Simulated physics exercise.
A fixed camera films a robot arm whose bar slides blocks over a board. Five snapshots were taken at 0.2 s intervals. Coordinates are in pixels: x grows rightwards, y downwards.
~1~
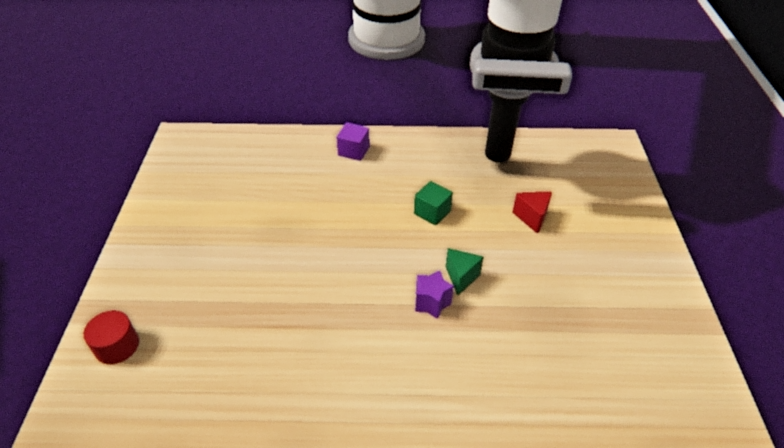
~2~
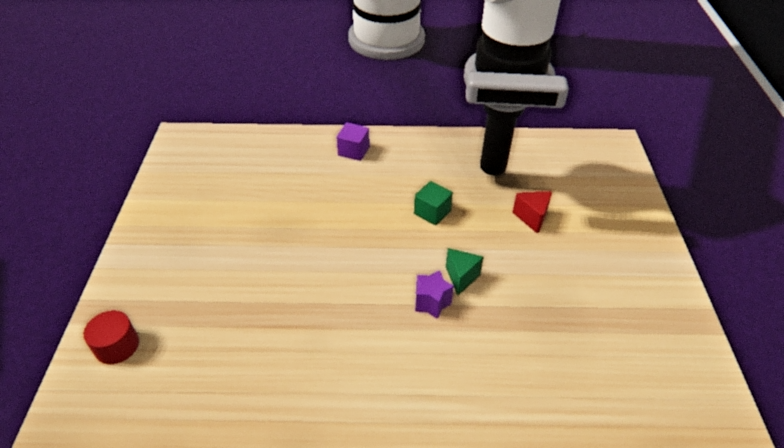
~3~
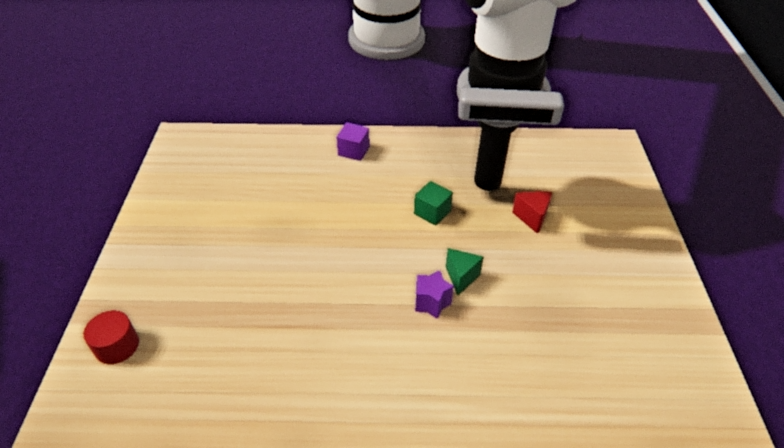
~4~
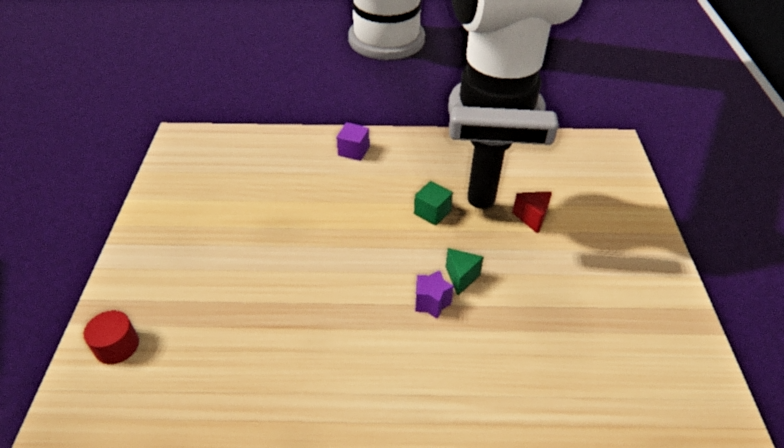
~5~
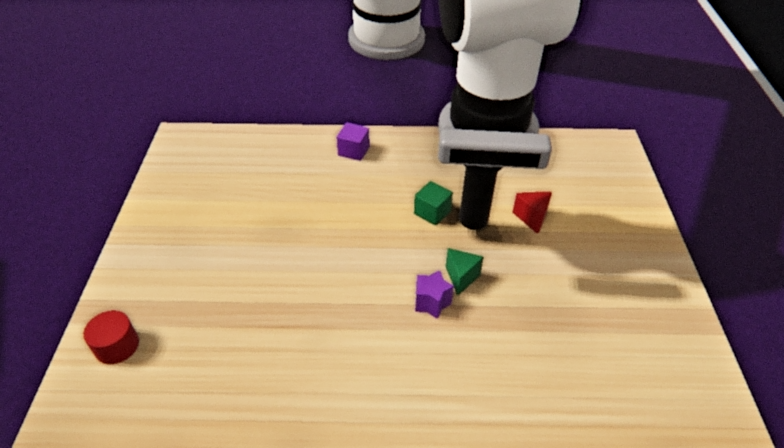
The clip shows a robotic arm lowering its black bar toward the viewer and slightly left over a wooden board, passing between a green cube and a red triangular block, while all the colored blocks stay still.
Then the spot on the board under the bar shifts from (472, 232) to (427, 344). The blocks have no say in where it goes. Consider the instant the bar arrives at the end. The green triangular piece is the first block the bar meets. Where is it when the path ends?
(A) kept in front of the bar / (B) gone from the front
B: Gone from the front.
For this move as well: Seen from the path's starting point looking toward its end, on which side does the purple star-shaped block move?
Taking start-to-end as forward, the block's sideways shift goes to the right.
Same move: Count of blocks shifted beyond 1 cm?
Here I'd predict two blocks moving more than 1 cm.
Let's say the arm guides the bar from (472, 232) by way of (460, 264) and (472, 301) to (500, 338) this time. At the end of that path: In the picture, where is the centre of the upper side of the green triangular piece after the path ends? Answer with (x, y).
Around pixel (486, 341).
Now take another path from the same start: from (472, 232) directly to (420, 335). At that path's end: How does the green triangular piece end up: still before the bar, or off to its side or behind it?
Lost on the way.
What follows on the original path. One third of the way, bar (460, 255); green triangular piece (463, 268), turned 15° anticlockwise.
Two thirds of the way, bar (445, 293); purple star-shaped block (418, 305), turned 25° clockwise; green triangular piece (463, 306), turned 50° anticlockwise.
At the end, bar (428, 334); purple star-shaped block (394, 327), turned 95° clockwise; green square piece still; green triangular piece (464, 322), turned 95° anticlockwise.
